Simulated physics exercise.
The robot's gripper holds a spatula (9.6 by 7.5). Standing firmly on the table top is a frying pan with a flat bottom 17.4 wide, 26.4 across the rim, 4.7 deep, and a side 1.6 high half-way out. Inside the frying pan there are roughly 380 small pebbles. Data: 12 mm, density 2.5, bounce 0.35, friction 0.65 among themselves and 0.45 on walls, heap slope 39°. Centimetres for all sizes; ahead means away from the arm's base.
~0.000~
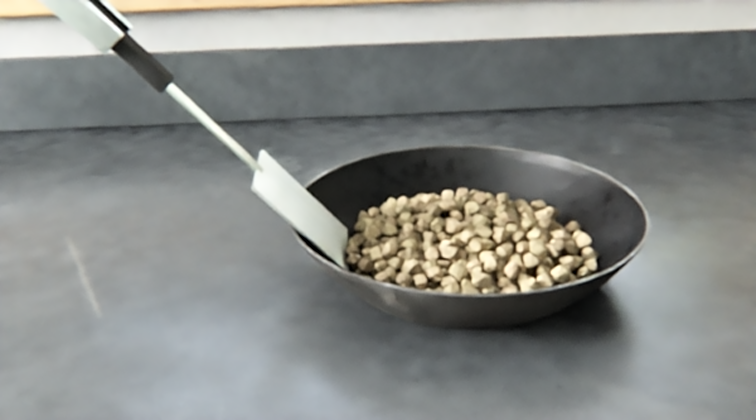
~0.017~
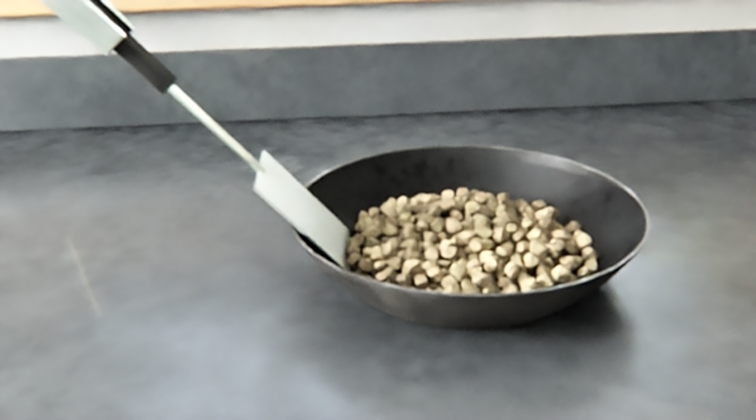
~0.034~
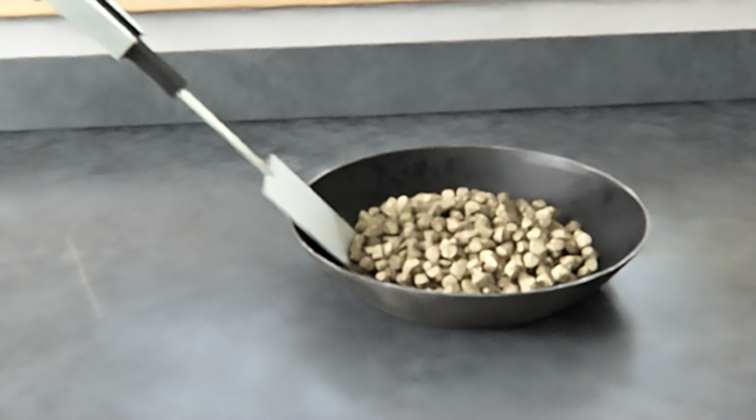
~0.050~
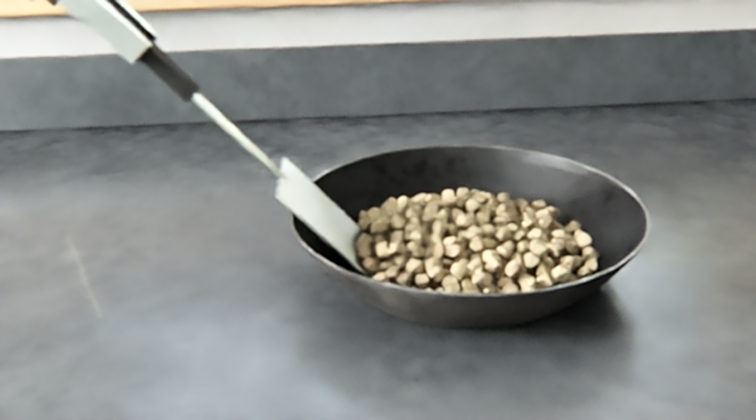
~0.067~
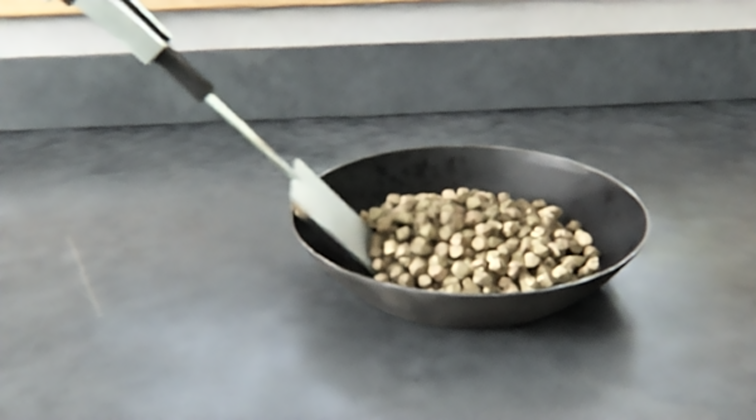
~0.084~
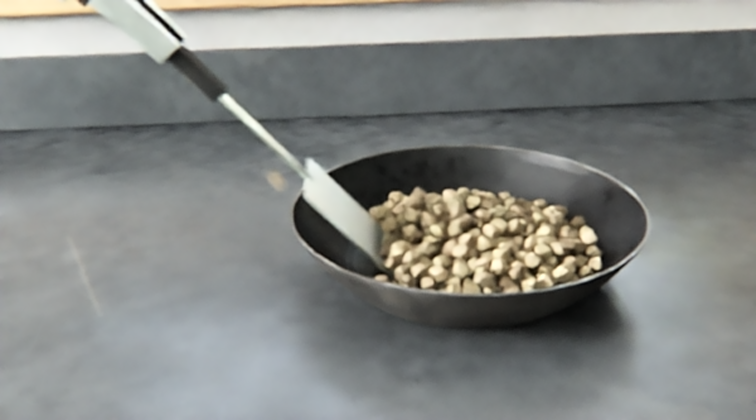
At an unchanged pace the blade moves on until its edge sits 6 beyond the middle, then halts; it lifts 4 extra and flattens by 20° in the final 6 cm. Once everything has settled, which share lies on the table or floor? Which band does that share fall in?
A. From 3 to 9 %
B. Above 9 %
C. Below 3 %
(C) Below 3 %.
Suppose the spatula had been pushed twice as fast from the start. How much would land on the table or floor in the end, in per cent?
I'd say close to 10 per cent.
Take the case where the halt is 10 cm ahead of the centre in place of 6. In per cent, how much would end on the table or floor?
Then around 20 per cent.
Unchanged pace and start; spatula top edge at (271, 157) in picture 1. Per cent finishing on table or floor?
0 percent or so.
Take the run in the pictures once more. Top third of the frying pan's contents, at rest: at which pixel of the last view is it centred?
Roughly (573, 215).
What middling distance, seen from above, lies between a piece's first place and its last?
Distance: Around 3 cm.
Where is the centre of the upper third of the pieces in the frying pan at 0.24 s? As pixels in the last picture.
About pixel (544, 215).
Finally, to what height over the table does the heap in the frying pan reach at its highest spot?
Near 6.0 centimetres high.
By 0.16 s, sloping 49°, highest piece 16 above the table; 381 in the frying pan, 1 on the blade or in flight.
By 0.24 s, sloping 40°, highest piece 18 above the table; 381 in the frying pan, 1 on the blade or in flight.
By 0.48 s, sloping 29°, highest piece 6 above the table; 380 in the frying pan, 2 on the table or floor.
By 1.53 s, sloping 29°, highest piece 6 above the table; 380 in the frying pan, 2 on the table or floor.
Final count, 380 in the frying pan, 2 on the table or floor. That is 1 % on the table or floor.
